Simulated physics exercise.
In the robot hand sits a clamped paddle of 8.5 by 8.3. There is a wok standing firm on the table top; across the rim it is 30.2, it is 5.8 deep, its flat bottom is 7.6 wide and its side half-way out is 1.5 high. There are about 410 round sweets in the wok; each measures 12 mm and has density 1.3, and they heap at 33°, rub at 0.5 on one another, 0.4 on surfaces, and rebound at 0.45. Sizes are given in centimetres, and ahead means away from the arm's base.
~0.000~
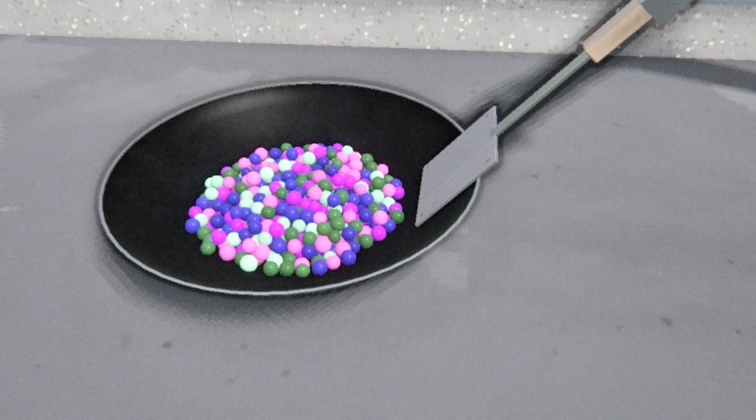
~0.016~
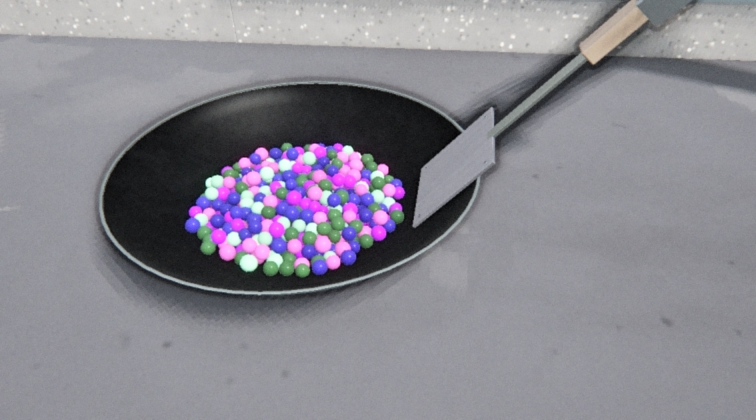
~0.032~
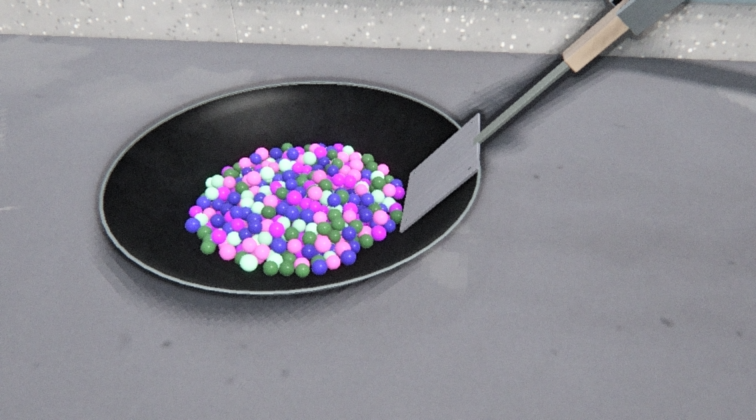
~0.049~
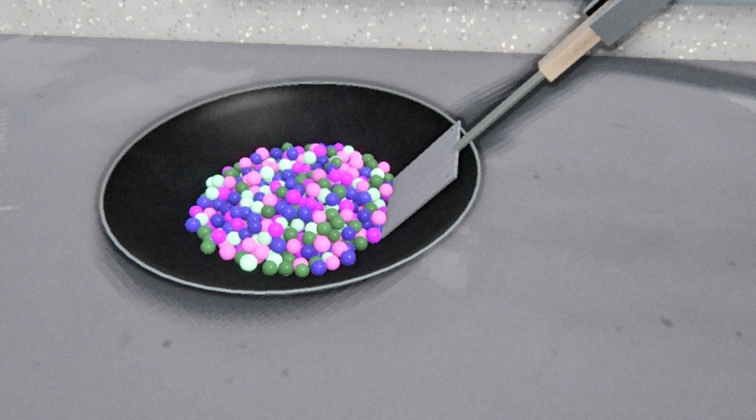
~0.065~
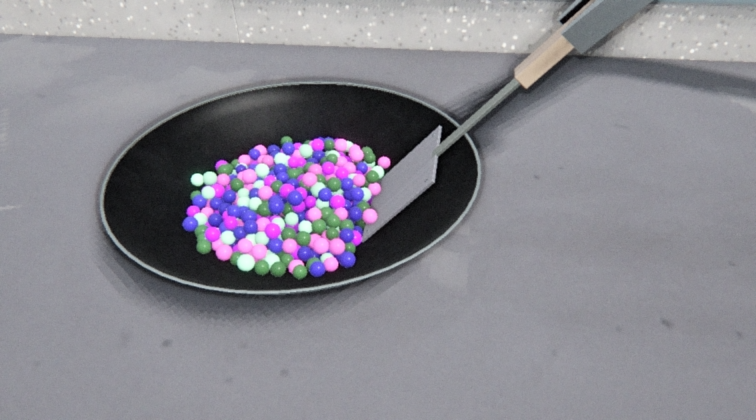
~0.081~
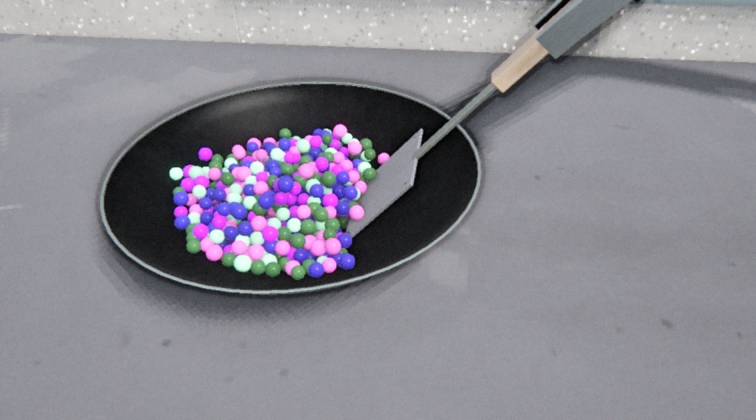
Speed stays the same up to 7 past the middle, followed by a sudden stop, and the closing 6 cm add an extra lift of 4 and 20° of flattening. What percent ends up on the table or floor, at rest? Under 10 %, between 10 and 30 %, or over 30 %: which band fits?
The band that fits is between 10 and 30 %.
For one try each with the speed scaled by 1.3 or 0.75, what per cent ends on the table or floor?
Estimates, in order: 20 % and 0 %.
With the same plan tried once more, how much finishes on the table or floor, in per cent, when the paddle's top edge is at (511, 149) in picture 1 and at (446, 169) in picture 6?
5 %.
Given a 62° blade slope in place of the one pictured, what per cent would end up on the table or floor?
Around 15 in a hundred.
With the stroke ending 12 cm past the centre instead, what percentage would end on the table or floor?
Roughly 40 %.
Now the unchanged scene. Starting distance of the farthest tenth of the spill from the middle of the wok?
I'd estimate close to 50 centimetres.
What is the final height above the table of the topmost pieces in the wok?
Some 6.0 cm above the table.
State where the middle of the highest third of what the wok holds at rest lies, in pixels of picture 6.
Pixel position: Approx. (198, 174).
After 0.12 s, sloping 49°, highest piece 10 above the table; 412 in the wok.
After 0.16 s, sloping 42°, highest piece 12 above the table; 411 in the wok, 1 on the blade or in flight.
After 0.38 s, sloping 29°, highest piece 8 above the table; 358 in the wok, 33 on the table or floor, 21 on the blade or in flight.
After 1.43 s, sloping 29°, highest piece 6 above the table; 357 in the wok, 55 on the table or floor.
At rest, 357 in the wok, 55 on the table or floor. That is 13 % on the table or floor.
